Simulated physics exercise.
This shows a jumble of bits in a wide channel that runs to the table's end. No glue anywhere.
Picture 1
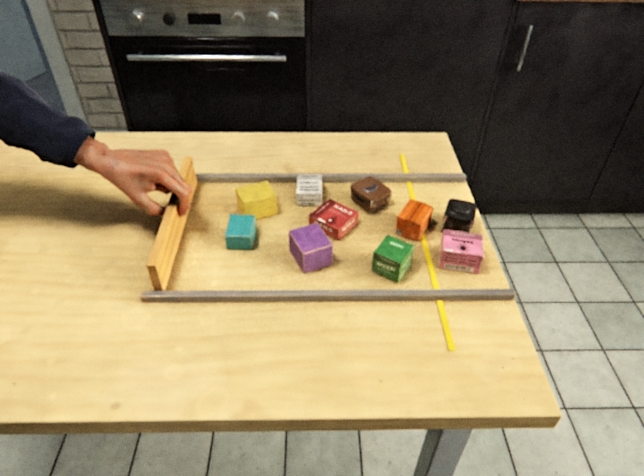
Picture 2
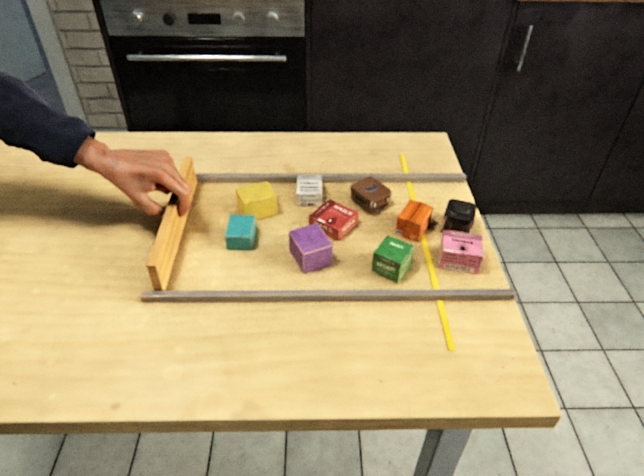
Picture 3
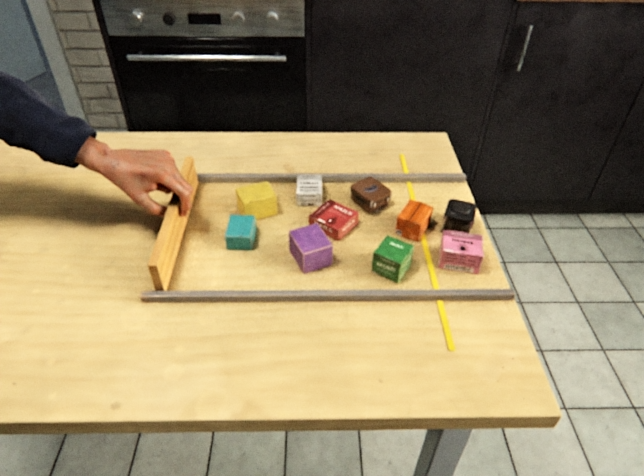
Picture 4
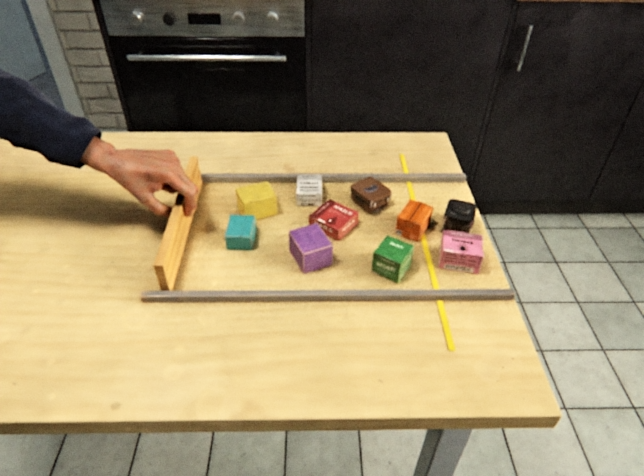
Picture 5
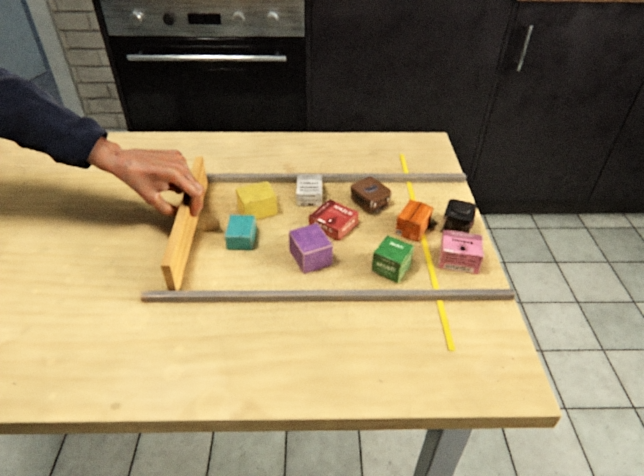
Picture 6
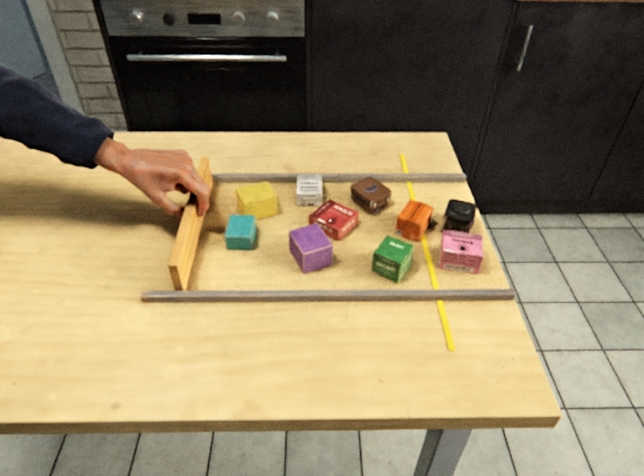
At first, a hand holds a wooden board upright at the left of a channel on a table, with a jumble of colourful boxes and blocks lying to its right. The hand then slides the board a short way right, nearer the turquoise and yellow blocks, while the scattered pieces stay still.
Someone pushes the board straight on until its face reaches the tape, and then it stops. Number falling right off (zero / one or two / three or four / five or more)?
The pieces that topple off will total three or four.
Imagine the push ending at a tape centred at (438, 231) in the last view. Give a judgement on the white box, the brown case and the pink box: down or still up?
The white box? It is safe. The brown case? It does not stay. The pink box? It does not stay.
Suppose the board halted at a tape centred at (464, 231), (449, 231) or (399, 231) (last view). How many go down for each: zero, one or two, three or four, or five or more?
Going through the three places in order, the answers are more than four; more than four; one to two.
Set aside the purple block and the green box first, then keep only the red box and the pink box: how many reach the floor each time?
Try 1: 2; try 2: 1.
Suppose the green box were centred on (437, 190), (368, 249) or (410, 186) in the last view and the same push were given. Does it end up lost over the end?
In order, the green box leaves the top; sits tight; leaves the top.
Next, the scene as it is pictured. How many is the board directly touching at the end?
Result: 4 in all.
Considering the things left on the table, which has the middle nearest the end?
Brown case.
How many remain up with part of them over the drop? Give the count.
Answer: 2.
Soon after, none off yet; black case at rest near (459, 218); pink box at rest near (460, 251); orange box at rest near (414, 220).
In the end, the number that fall off is three or four; gone, orange box, pink box and black case.
